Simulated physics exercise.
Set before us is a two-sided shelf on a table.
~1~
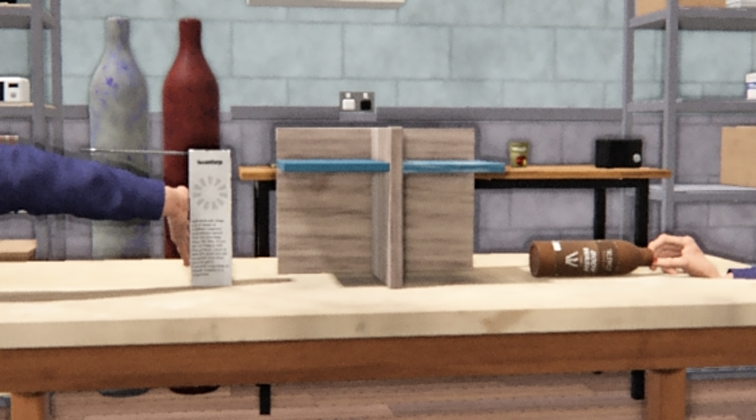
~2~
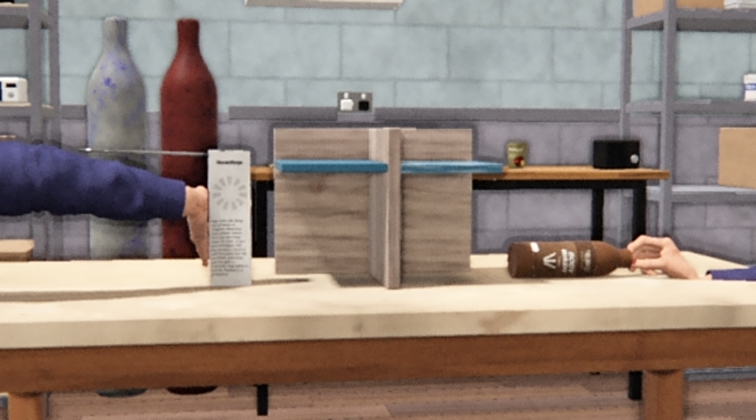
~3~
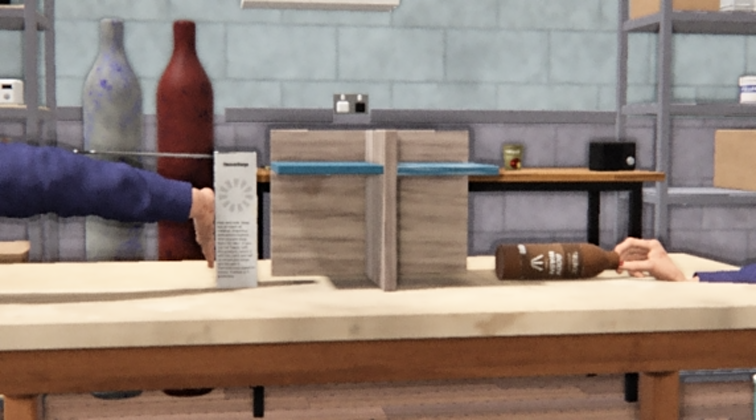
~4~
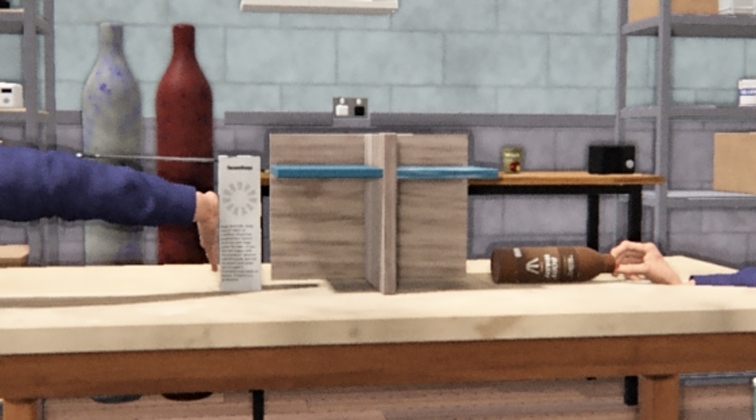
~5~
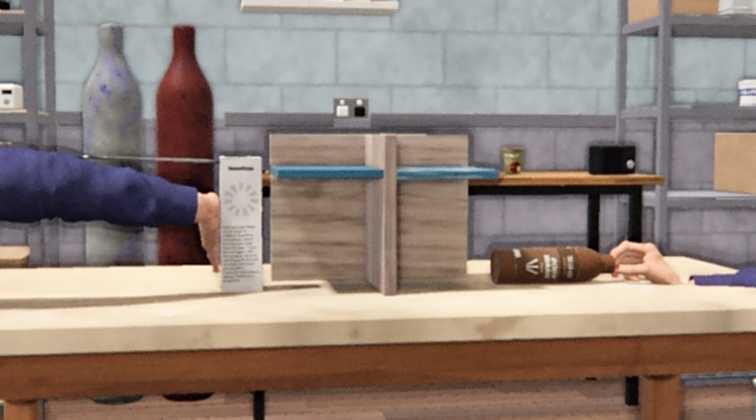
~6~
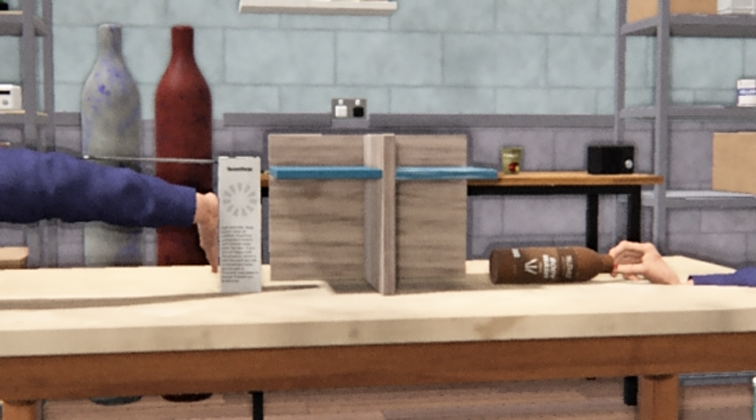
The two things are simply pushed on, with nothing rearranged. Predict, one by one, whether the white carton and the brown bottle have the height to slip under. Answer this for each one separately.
The white carton never gets under; the brown bottle is not blocked.
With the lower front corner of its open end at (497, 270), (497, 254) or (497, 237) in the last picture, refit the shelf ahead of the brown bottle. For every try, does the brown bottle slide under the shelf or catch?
Each try in turn: It won't pass; it passes; it passes.
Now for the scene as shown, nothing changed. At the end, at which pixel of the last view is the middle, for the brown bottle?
Its centre ends up near (450, 268).
Then, 0.30 s after the last picture, white carton stopped at the opening near (253, 224); brown bottle sliding up to the opening near (535, 266).
Then, 0.58 s after the last picture, white carton stopped at the opening near (253, 224); brown bottle part of the way in near (500, 267).
Then, 0.80 s after the last picture, white carton stopped at the opening near (253, 224); brown bottle part of the way in near (471, 267).
At rest, the white carton is too tall, near (253, 224); the brown bottle clears the shelf, near (450, 268).
